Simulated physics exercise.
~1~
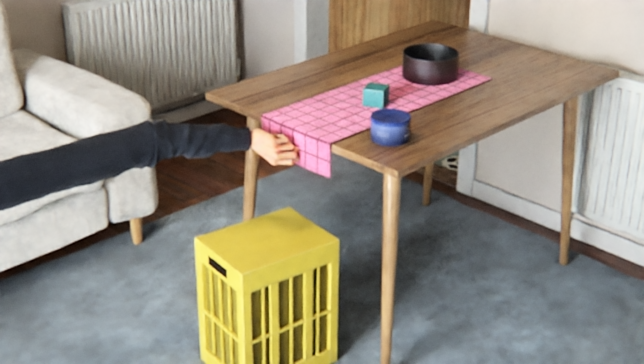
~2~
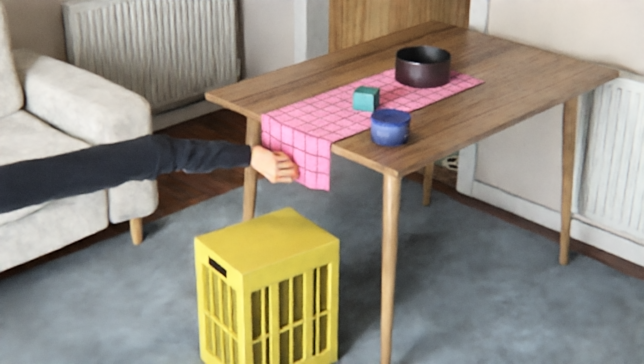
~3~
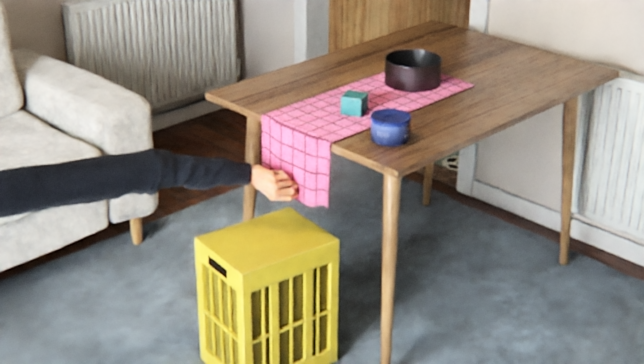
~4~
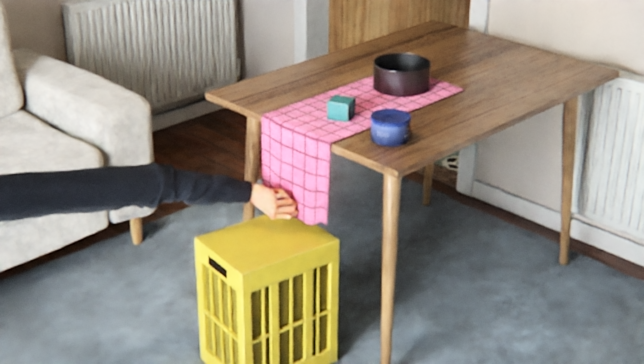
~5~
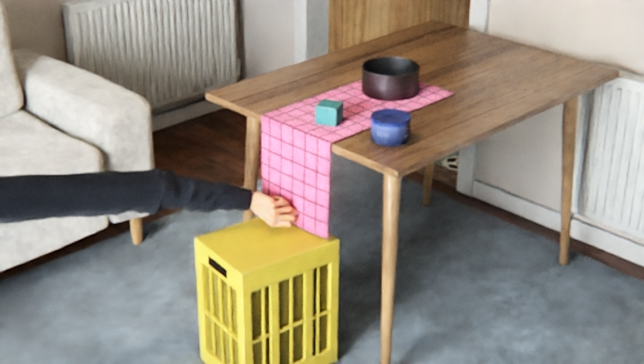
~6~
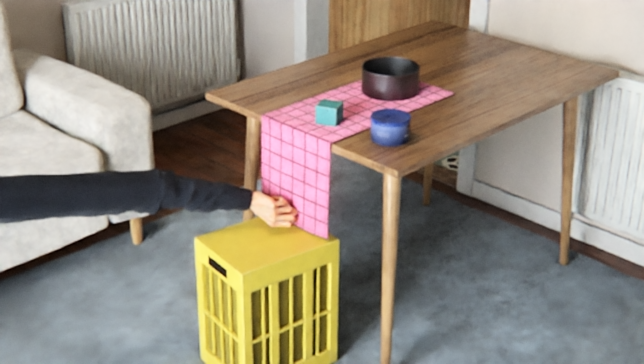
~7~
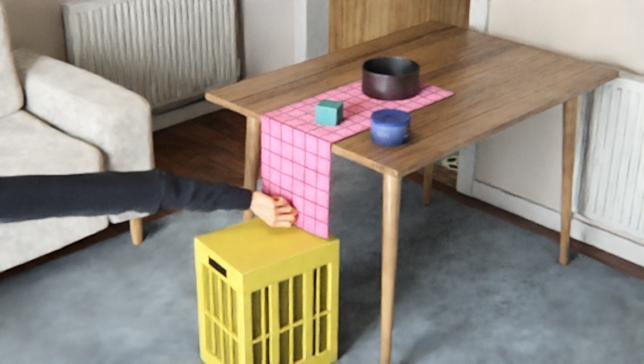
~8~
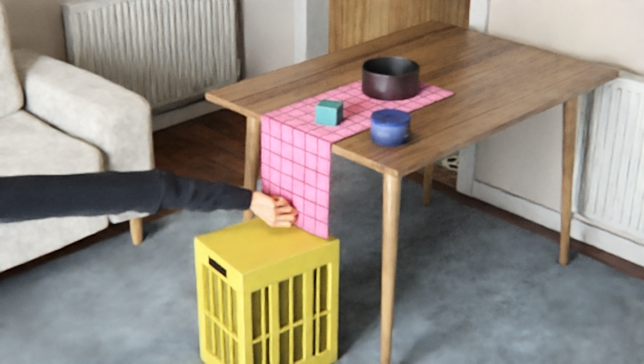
Hand slowly pulling a pink checked cloth down towards a yellow crate, drawing block and pot along while blue tub stays put.
